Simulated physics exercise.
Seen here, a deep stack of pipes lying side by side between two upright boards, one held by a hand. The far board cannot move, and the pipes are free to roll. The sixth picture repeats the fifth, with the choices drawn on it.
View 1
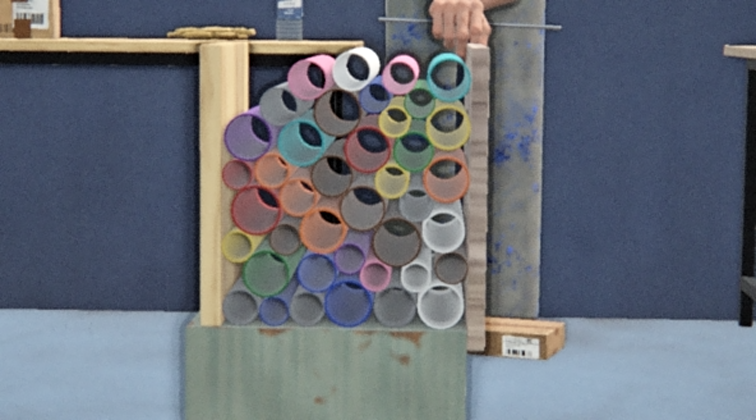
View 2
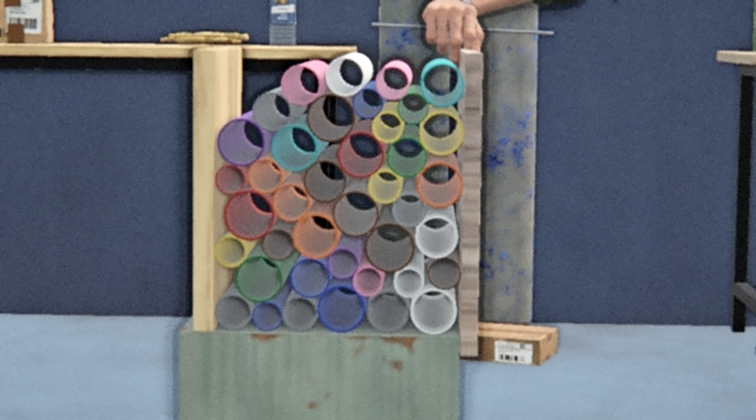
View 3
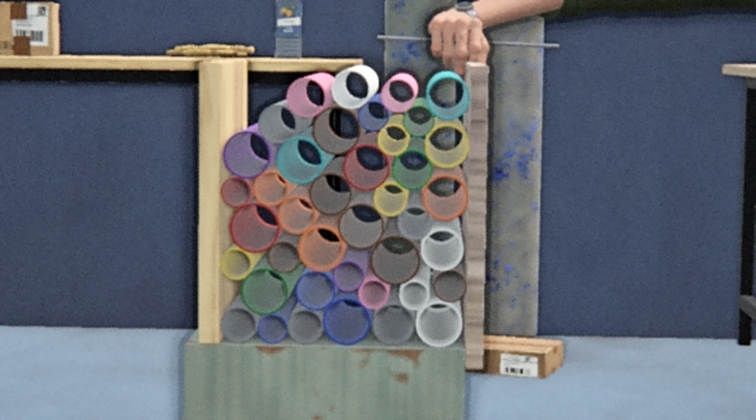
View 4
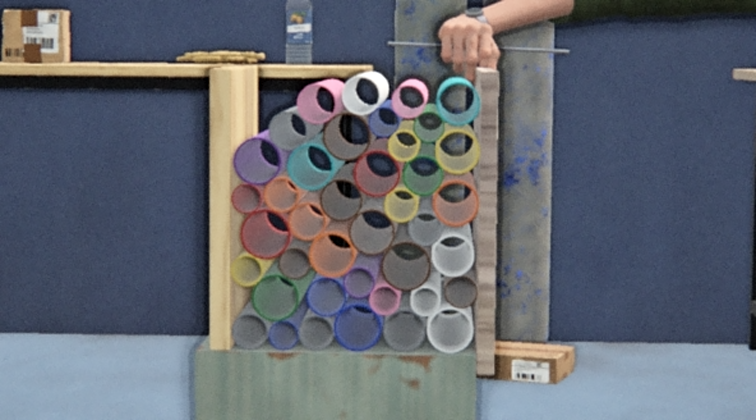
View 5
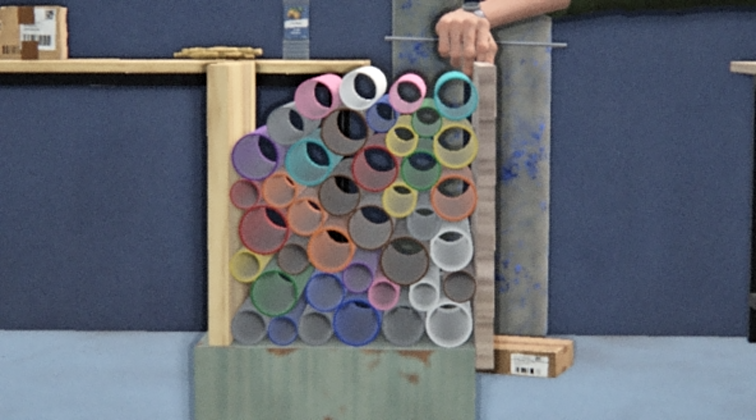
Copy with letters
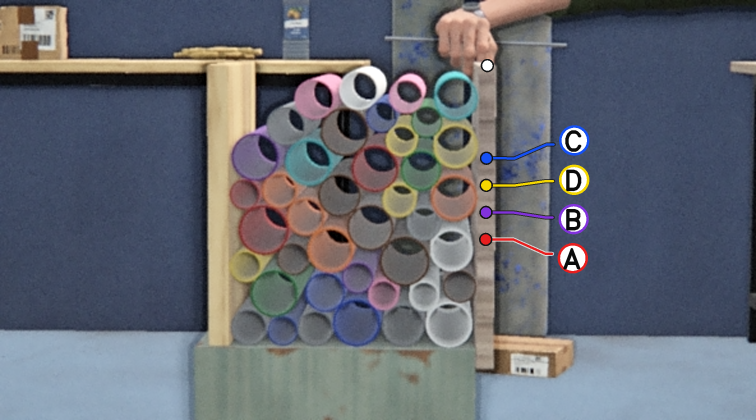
In a workshop, a hand steadies an upright board beside stacked colourful pipes, which stay in place as the view shifts slightly.
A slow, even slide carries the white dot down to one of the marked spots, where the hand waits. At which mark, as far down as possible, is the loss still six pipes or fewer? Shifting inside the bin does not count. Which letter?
Down to B.
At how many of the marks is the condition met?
Three of them.
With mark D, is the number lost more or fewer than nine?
At D, fewer than nine.
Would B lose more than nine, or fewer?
At B, fewer than nine.
On the marked copy, A at (486, 240); B at (486, 213); C at (486, 158); D at (486, 185); the white dot at (487, 66).
Following B. Soon after the start, top of the board (478, 131).
Later, top of the board (477, 205).
In the end, top of the board (477, 212), four out over the board.
As for the rest, A more than six out over the board; C none out over the board; D four out over the board.
